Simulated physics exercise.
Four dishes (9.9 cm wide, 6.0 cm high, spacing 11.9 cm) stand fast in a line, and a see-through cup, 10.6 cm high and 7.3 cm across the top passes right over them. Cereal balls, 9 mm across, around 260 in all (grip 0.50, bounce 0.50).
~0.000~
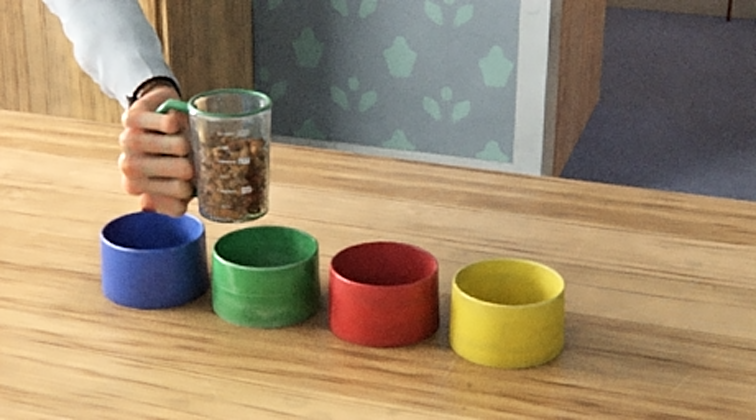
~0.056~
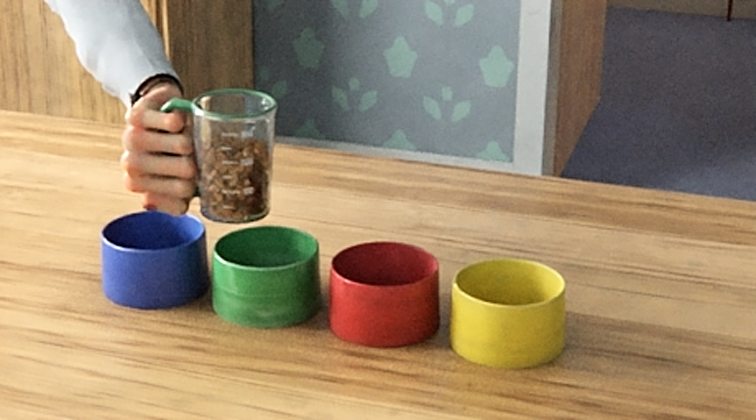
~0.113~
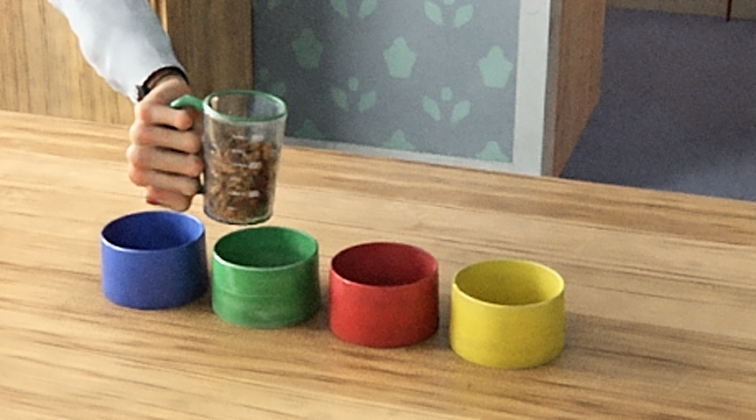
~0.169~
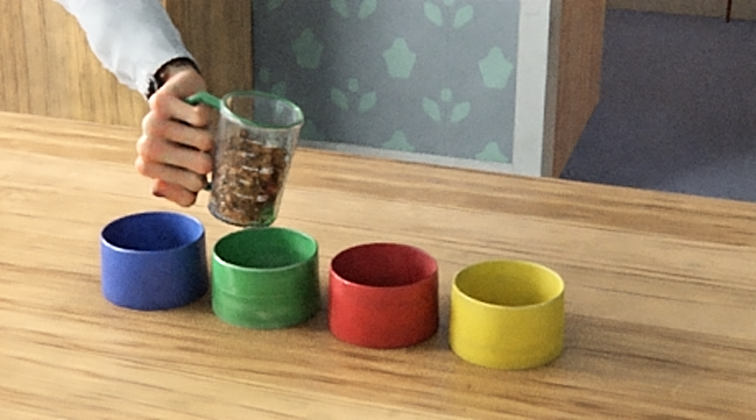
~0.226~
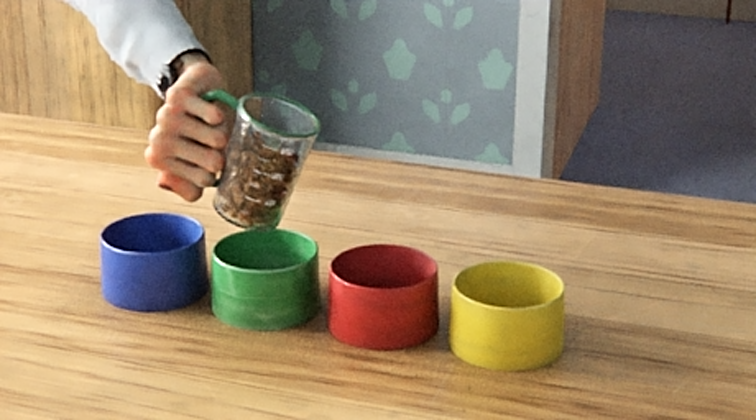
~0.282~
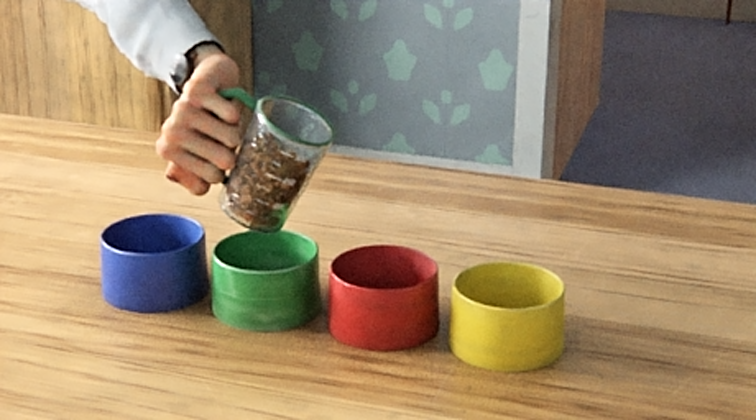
In the video, a hand holds a clear cup with a green handle, partly filled with small brown pieces, above blue, green, red and yellow dishes lined up on a wooden table, then moves it slightly right while tilting it rightward.
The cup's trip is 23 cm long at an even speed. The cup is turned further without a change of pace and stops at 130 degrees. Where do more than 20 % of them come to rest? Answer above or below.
Red dish: Below; blue dish: Below; green dish: Below; yellow dish: Above; on the counter: Below.
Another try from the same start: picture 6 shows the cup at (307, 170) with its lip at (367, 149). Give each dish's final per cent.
Red 0, blue 0, green 0, yellow 90.
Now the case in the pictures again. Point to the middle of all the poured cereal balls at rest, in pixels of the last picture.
At about (518, 322).
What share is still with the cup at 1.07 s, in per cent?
Some 85 per cent of the load.
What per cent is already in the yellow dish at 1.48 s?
Near 100 per cent so far.
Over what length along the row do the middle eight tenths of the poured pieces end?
Roughly 6 cm.
Then, at 0.75 s, tilt 82 degrees; cup holds 100 %.
Then, at 1.07 s, tilt 120 degrees; cup holds 85 %, yellow 15 %.
After 1.48 s, tilt 130 degrees; cup holds 0 %, yellow 100 %.
By 2.0 s all is still; red 0 %, blue 0 %, green 0 %, yellow 100 %, counter 0 %.
